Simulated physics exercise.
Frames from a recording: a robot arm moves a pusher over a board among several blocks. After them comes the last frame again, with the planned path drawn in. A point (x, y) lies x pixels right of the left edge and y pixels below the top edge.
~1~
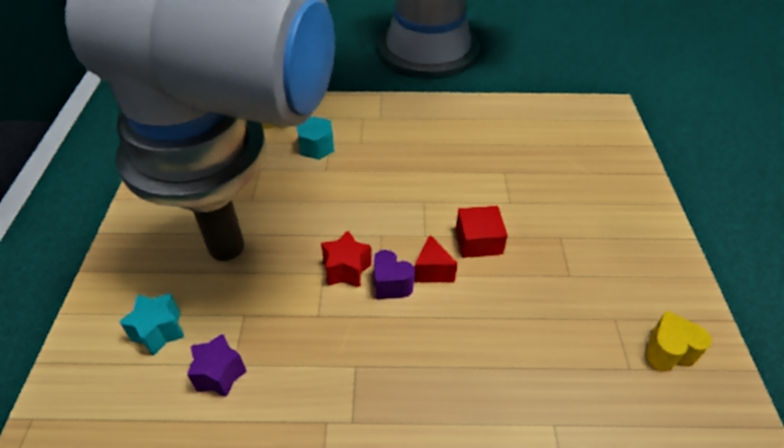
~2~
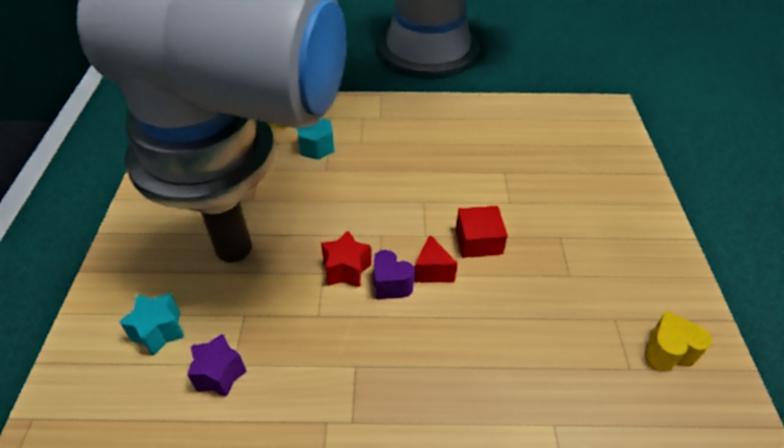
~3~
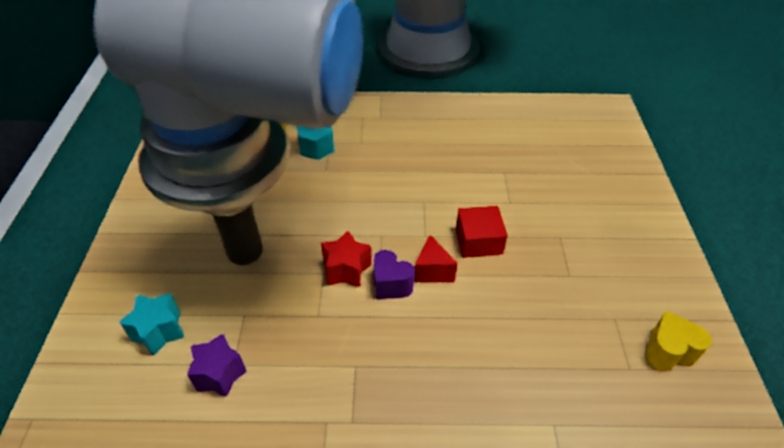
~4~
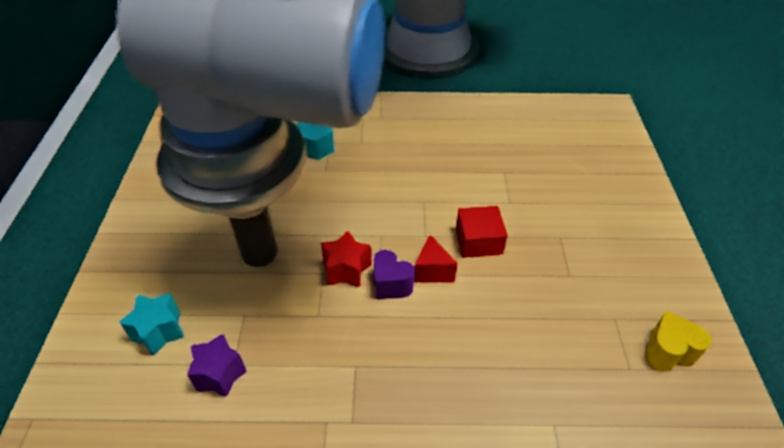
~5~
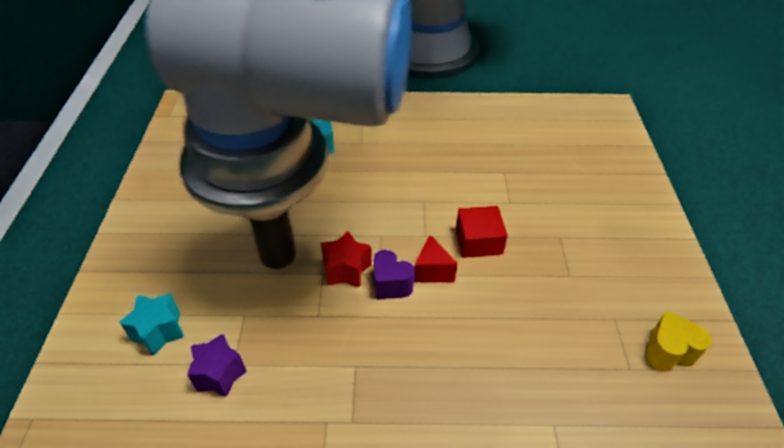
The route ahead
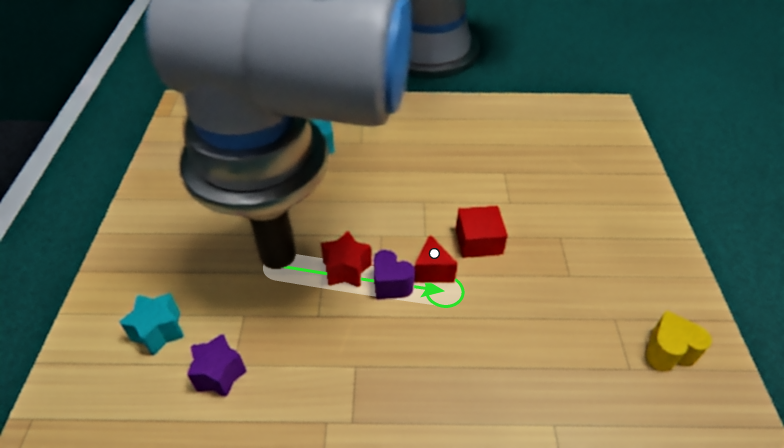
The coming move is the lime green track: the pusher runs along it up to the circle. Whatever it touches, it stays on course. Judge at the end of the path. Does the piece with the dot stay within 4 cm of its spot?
No.
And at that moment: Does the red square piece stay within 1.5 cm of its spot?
I'd say yes.
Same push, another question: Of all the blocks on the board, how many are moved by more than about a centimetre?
Of all the blocks, three or more travel more than a centimetre.
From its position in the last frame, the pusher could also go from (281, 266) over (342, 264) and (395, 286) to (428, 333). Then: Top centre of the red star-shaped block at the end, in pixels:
I expect it at (450, 282).
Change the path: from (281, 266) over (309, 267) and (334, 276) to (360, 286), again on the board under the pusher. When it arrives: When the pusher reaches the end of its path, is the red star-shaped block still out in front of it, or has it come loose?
I believe the red star-shaped block keeps its place ahead of the pusher.
The line goes in a line from (281, 266) to (445, 291); the dot is on the red triangle.
The first path, step by step. One third of the way, pusher at (333, 265); red star-shaped block at (368, 249); purple heart at (400, 268), turned 10° clockwise.
Two thirds of the way, pusher at (390, 273); red star-shaped block at (426, 258); purple heart at (459, 277); red triangle at (466, 250), turned 65° anticlockwise.
At the end, pusher at (446, 281); red star-shaped block at (482, 264); purple heart at (519, 283), turned 10° clockwise; red triangle at (509, 247), turned 80° anticlockwise; red square piece unmoved.
